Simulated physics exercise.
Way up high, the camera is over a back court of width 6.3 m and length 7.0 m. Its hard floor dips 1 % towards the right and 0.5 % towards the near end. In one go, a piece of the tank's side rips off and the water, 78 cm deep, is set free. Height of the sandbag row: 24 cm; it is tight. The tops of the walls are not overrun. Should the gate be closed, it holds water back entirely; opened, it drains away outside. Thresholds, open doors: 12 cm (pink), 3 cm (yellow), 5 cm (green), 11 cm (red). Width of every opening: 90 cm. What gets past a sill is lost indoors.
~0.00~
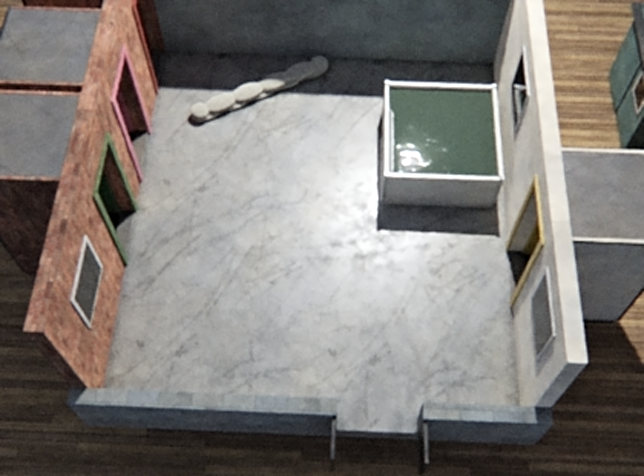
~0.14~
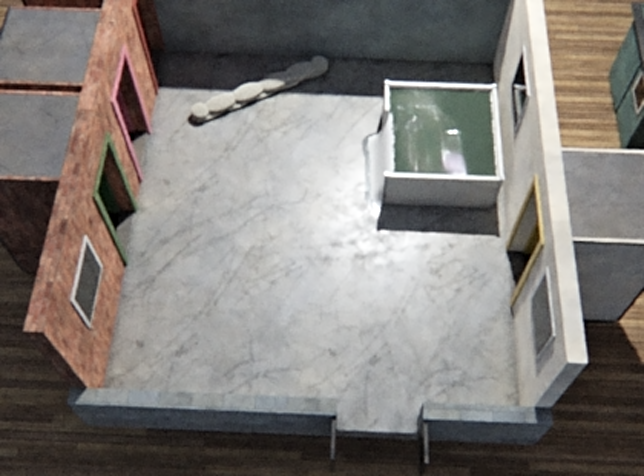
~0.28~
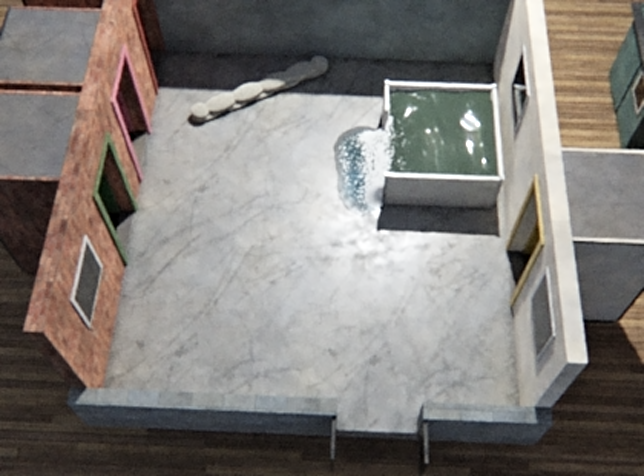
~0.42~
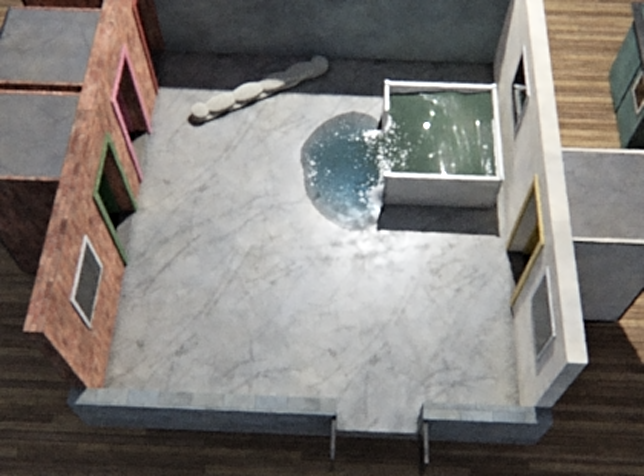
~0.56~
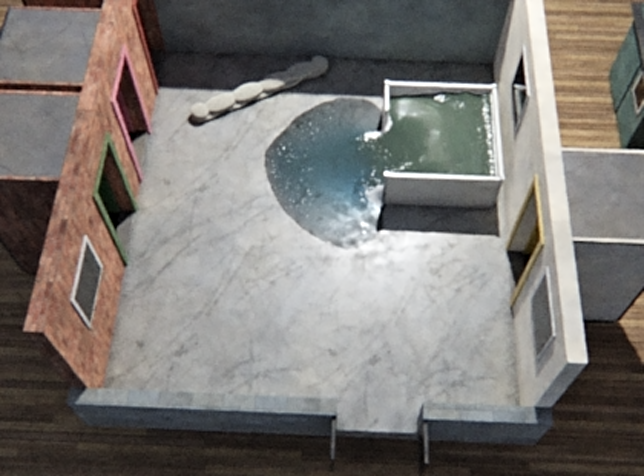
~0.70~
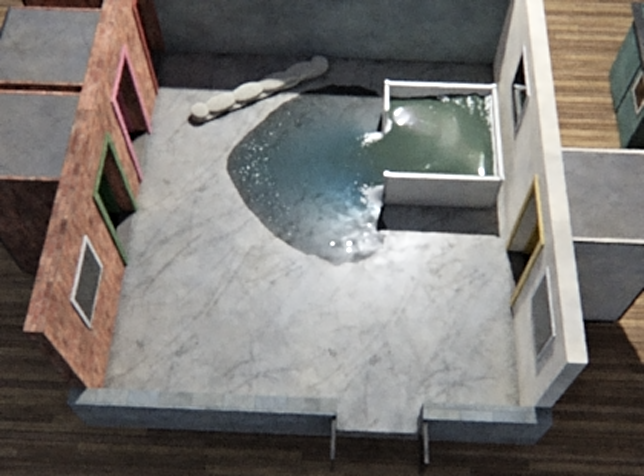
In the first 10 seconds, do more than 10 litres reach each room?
Pink door: Tops the amount; yellow door: Tops the amount; green door: Tops the amount; red door: Falls short.
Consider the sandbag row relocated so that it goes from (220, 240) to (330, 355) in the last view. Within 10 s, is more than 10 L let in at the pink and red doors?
Against the limit, the pink door goes beyond it and the red door goes beyond it.
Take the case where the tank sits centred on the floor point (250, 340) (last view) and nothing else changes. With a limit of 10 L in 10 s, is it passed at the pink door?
With that change, the limit at the pink door is not exceeded.
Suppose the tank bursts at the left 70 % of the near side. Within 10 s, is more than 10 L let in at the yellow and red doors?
So yellow ends up past the limit and red ends up short of it.
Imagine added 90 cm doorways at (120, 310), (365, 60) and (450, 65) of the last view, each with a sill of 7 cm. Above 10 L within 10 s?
The first one exceeds it, the second one doesn't reach it, and the third one doesn't reach it.
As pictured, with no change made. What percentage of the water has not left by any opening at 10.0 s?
Still there: Roughly 82 %.
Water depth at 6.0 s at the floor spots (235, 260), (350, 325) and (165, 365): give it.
Approximately 6, 5 and 14 centimetres, going through them in turn.
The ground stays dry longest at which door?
It's the yellow door that comes last.
After 1.4 s water covers 35 % of the floor and is deepest (38 cm) near (380, 182); pink door 17 cm at the sill, 8 L in, yellow door not reached, green door 4 cm at the sill, 0 L in, red door not reached.
After 2.2 s water covers 50 % of the floor and is deepest (36 cm) near (146, 155); pink door 32 cm at the sill, 90 L in, yellow door not reached, green door 19 cm at the sill, 52 L in, red door 2 cm at the sill, 0 L in.
After 3.5 s water covers 60 % of the floor and is deepest (26 cm) near (101, 403); pink door 21 cm at the sill, 209 L in, yellow door not reached, green door 14 cm at the sill, 142 L in, red door 3 cm at the sill, 0 L in.
After 6.0 s water covers 80 % of the floor and is deepest (16 cm) near (101, 403); pink door 10 cm at the sill, 231 L in, yellow door not reached, green door 8 cm at the sill, 174 L in, red door 5 cm at the sill, 0 L in.
After 10.0 s water covers 95 % of the floor and is deepest (13 cm) near (510, 409); pink door 3 cm at the sill, 231 L in, yellow door 7 cm at the sill, 30 L in, green door 4 cm at the sill, 180 L in, red door 5 cm at the sill, 0 L in.
